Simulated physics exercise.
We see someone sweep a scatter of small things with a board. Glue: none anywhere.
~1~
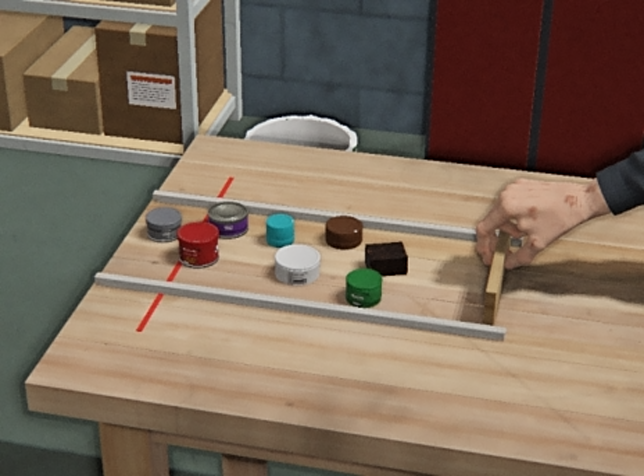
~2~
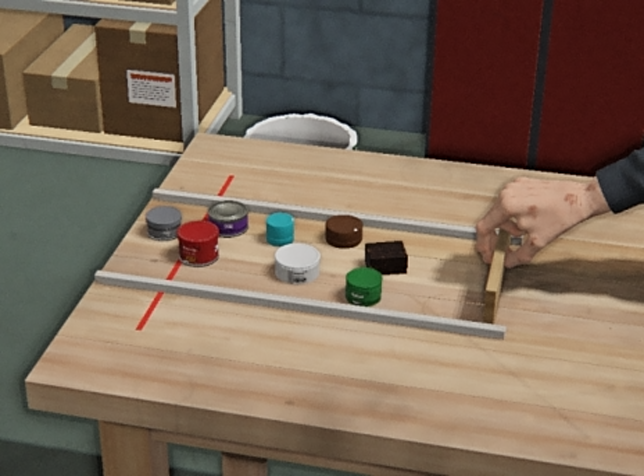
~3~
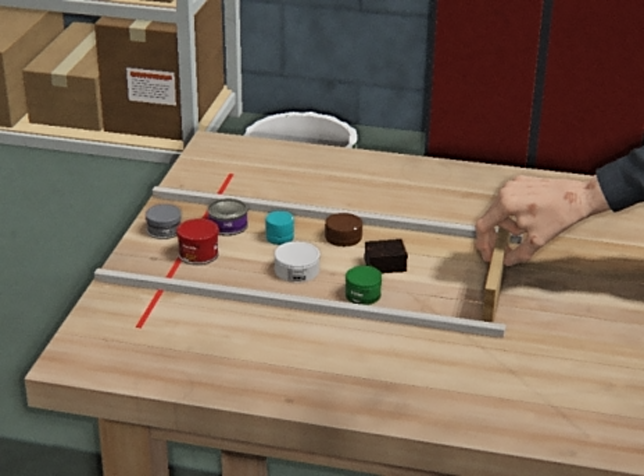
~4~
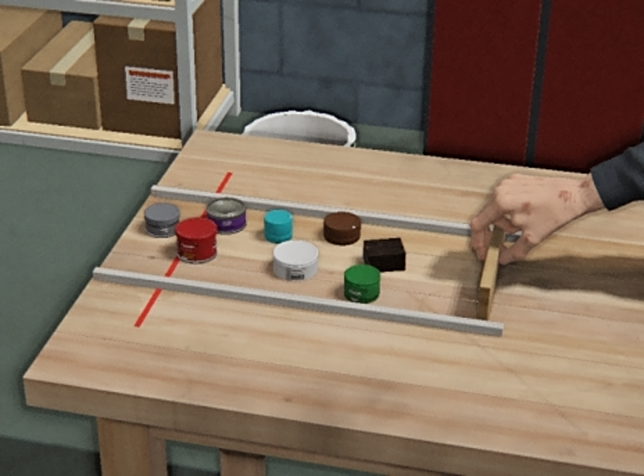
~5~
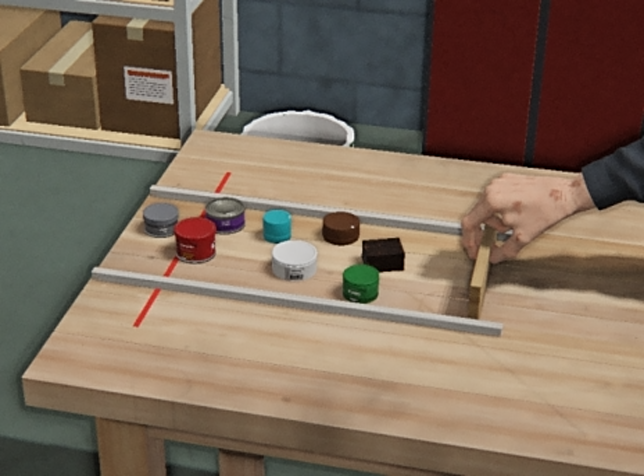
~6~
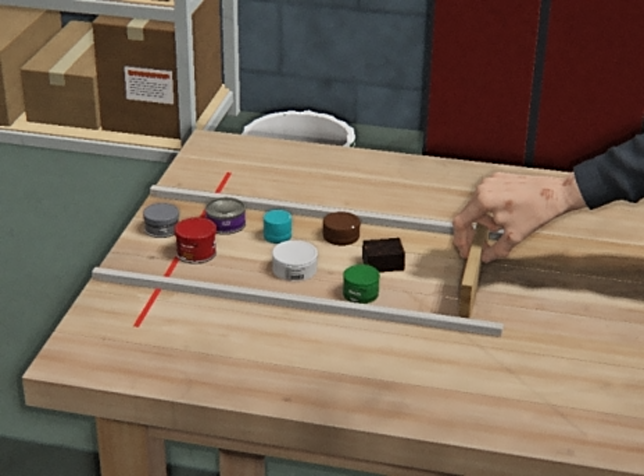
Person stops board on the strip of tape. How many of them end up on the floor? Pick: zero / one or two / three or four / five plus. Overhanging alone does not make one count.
That comes to one or two.
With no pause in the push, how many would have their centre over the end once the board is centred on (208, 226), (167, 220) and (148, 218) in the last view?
Result per place: 0; 4; 4.
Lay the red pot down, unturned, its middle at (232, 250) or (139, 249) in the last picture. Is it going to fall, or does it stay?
First place, it is safe; second place, it is safe.
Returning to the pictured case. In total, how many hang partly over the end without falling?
In total, 1 of them.
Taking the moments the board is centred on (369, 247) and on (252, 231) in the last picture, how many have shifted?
2 by the first point, 7 by the second.
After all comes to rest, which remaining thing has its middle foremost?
It's the red pot that is foremost.
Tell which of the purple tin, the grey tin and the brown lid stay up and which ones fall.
For the purple tin, it ends up falling; for the grey tin, it ends up falling; for the brown lid, it stays up there.
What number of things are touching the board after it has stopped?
Tally at the end: 4.
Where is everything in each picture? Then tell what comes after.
In the first frame, grey tin (164, 225); red pot (198, 245); purple tin (228, 220); board (499, 267); tape (190, 247).
In the second frame, red pot (198, 244); white tub (297, 264).
In the third frame, purple tin (228, 217); green tub (363, 286).
In the fourth frame, grey tin (162, 220); board (493, 262).
In the fifth frame, red pot (195, 240); black block (383, 255).
In the sixth frame, grey tin (161, 220); red pot (196, 240); purple tin (225, 216); board (476, 260); tape (187, 242).
Soon after, none off yet; grey tin at rest near (161, 220); red pot at rest near (196, 240); purple tin at rest near (225, 216).
After that, none off yet; grey tin at rest near (160, 220); red pot displaced about its own width near (162, 236); purple tin displaced about its own width near (174, 202).
In the end, the number that fall off is one or two; gone, purple tin and grey tin.
